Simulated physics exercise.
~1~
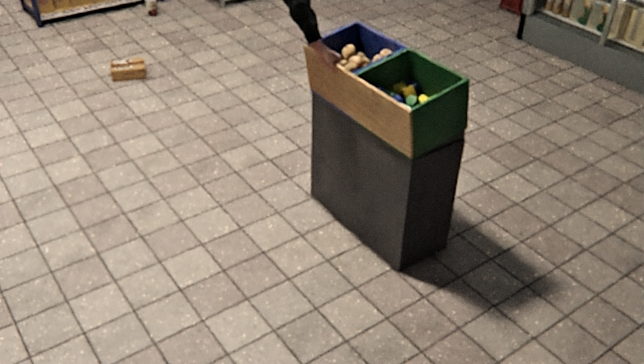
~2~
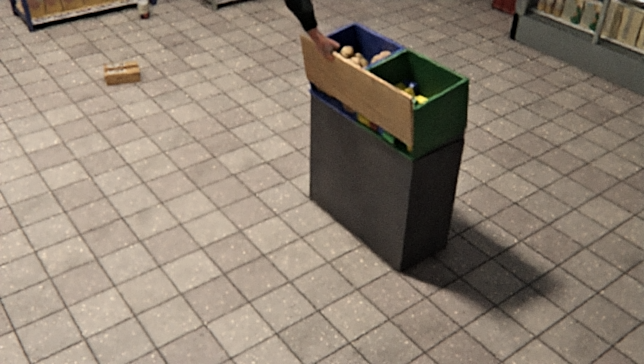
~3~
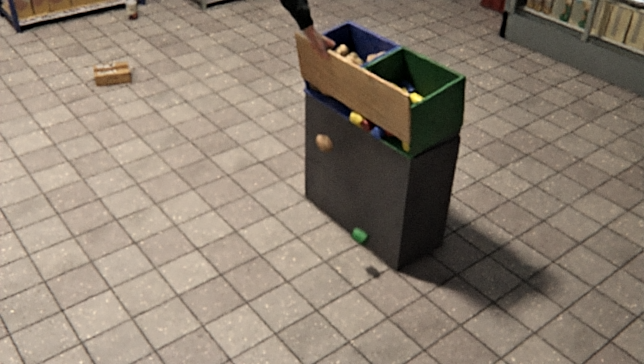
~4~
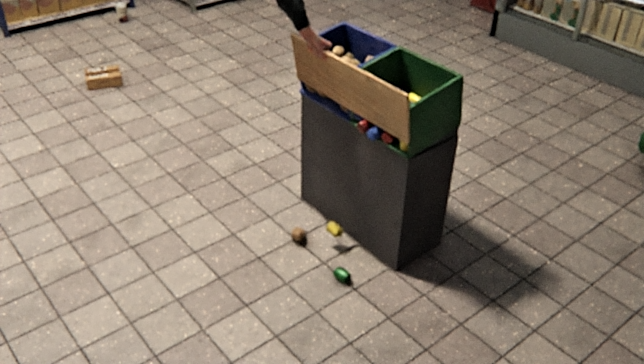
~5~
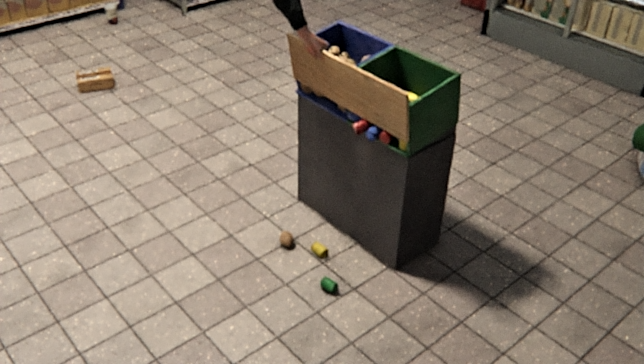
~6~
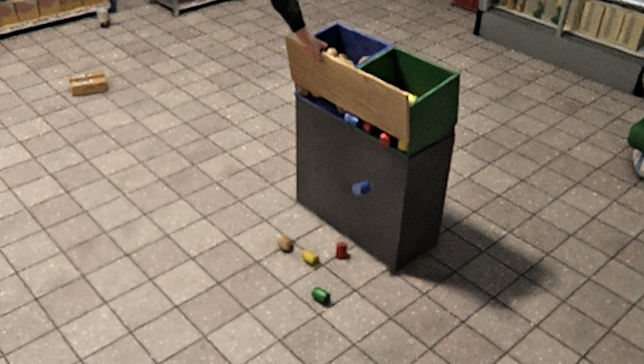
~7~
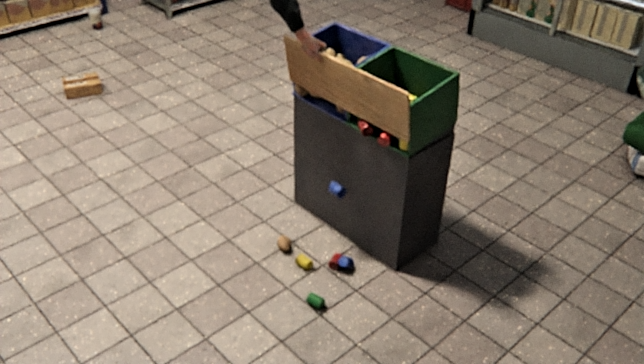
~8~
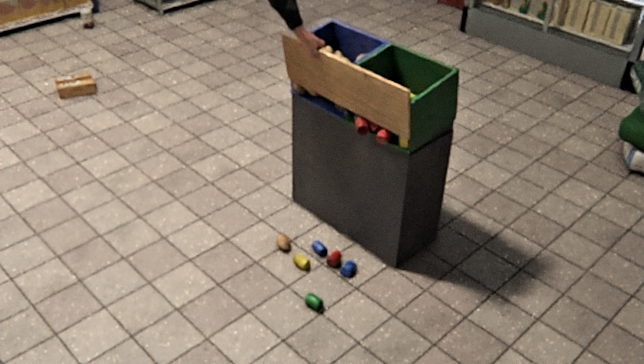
A hand lifts the wooden gate, and several colourful pieces drop onto the tiled floor.
